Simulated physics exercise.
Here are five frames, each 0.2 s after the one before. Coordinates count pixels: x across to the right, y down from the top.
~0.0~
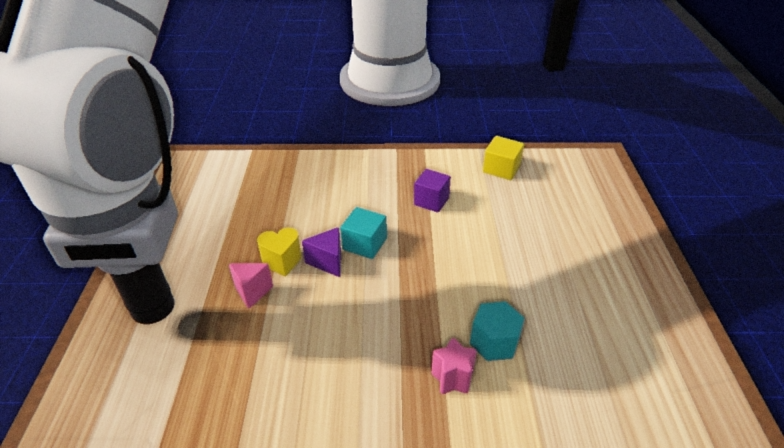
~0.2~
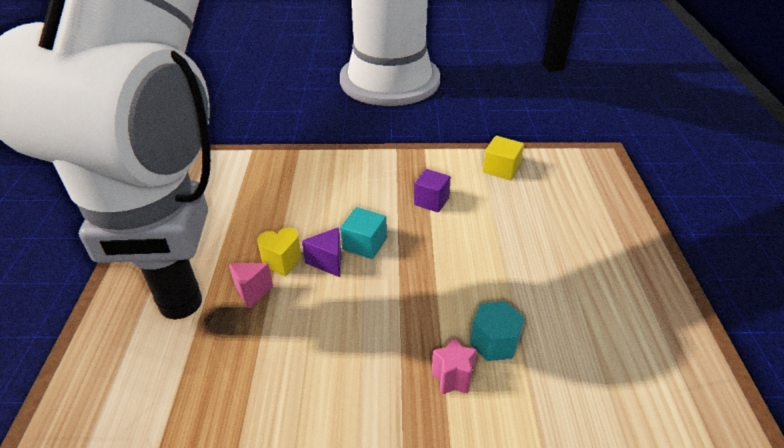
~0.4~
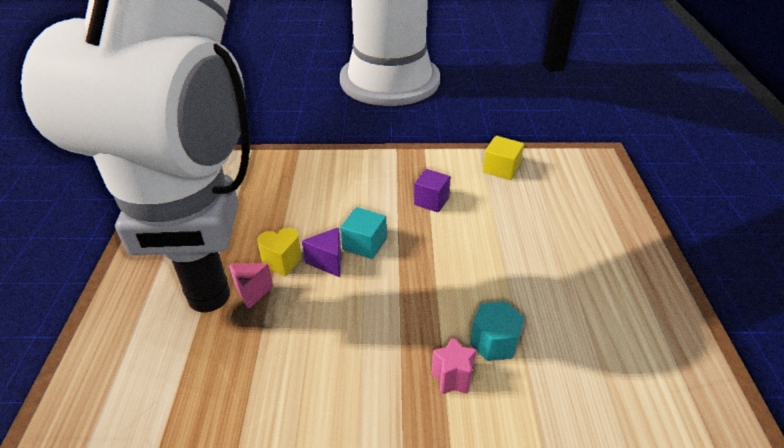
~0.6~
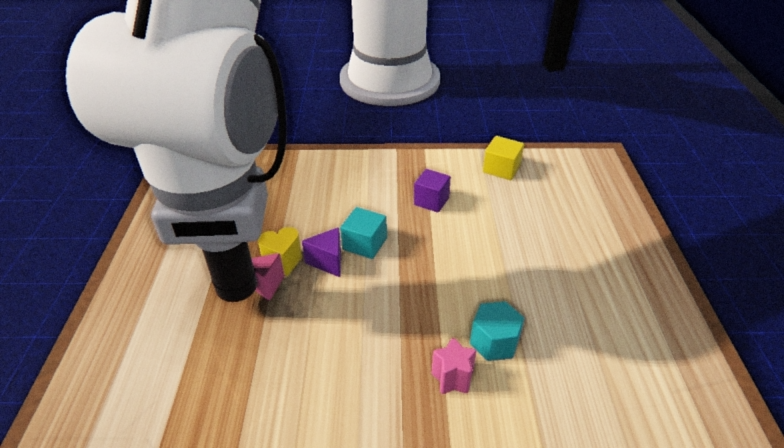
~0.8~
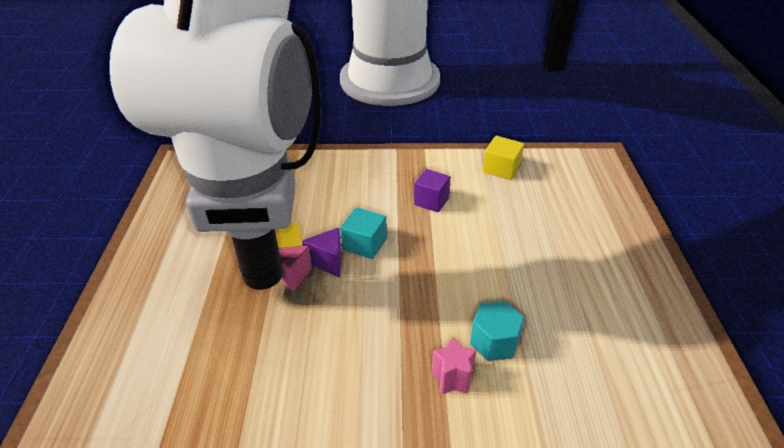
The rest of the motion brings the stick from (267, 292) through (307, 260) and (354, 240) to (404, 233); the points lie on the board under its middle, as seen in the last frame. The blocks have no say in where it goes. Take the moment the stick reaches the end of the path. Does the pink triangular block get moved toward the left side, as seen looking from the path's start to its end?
It seems not.
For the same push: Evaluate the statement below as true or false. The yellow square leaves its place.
This is false.
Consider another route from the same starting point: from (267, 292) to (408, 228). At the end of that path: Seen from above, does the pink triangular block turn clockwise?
Answer: Yes.
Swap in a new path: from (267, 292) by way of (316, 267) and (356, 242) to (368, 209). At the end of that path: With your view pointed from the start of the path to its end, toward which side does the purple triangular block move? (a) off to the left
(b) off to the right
My answer is option a.
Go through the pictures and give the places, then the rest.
Stick tip at (153, 309); block tops, yellow heart block at (278, 239); pink triangular block at (247, 270); purple triangular block at (326, 240); turquoise square at (364, 221); yellow square at (505, 147), in the first frame.
Stick at (181, 304); blocks unchanged, in the second frame.
Stick at (210, 298); blocks unchanged, in the third frame.
Stick at (237, 288); pink triangular block at (262, 263), in the fourth frame.
Stick at (263, 276); yellow heart block at (286, 236); pink triangular block at (289, 254); purple triangular block at (326, 240); turquoise square at (364, 221); yellow square at (505, 147), in the fifth frame.
On the path given first. One third of the way, stick at (306, 244); yellow heart block at (296, 216), turned 20° anticlockwise; pink triangular block at (334, 246), turned 45° clockwise; purple triangular block at (344, 223), turned 20° anticlockwise; turquoise square at (374, 214), turned 35° clockwise.
Two thirds of the way, stick at (354, 225); yellow heart block at (298, 214), turned 30° anticlockwise; pink triangular block at (347, 241), turned 110° clockwise; purple triangular block at (359, 196); turquoise square at (390, 208), turned 65° clockwise.
At the end, stick at (404, 217); yellow heart block at (298, 214), turned 30° anticlockwise; pink triangular block at (347, 241), turned 110° clockwise; purple triangular block at (367, 194), turned 35° anticlockwise; turquoise square at (435, 199), turned 35° clockwise; yellow square in place.
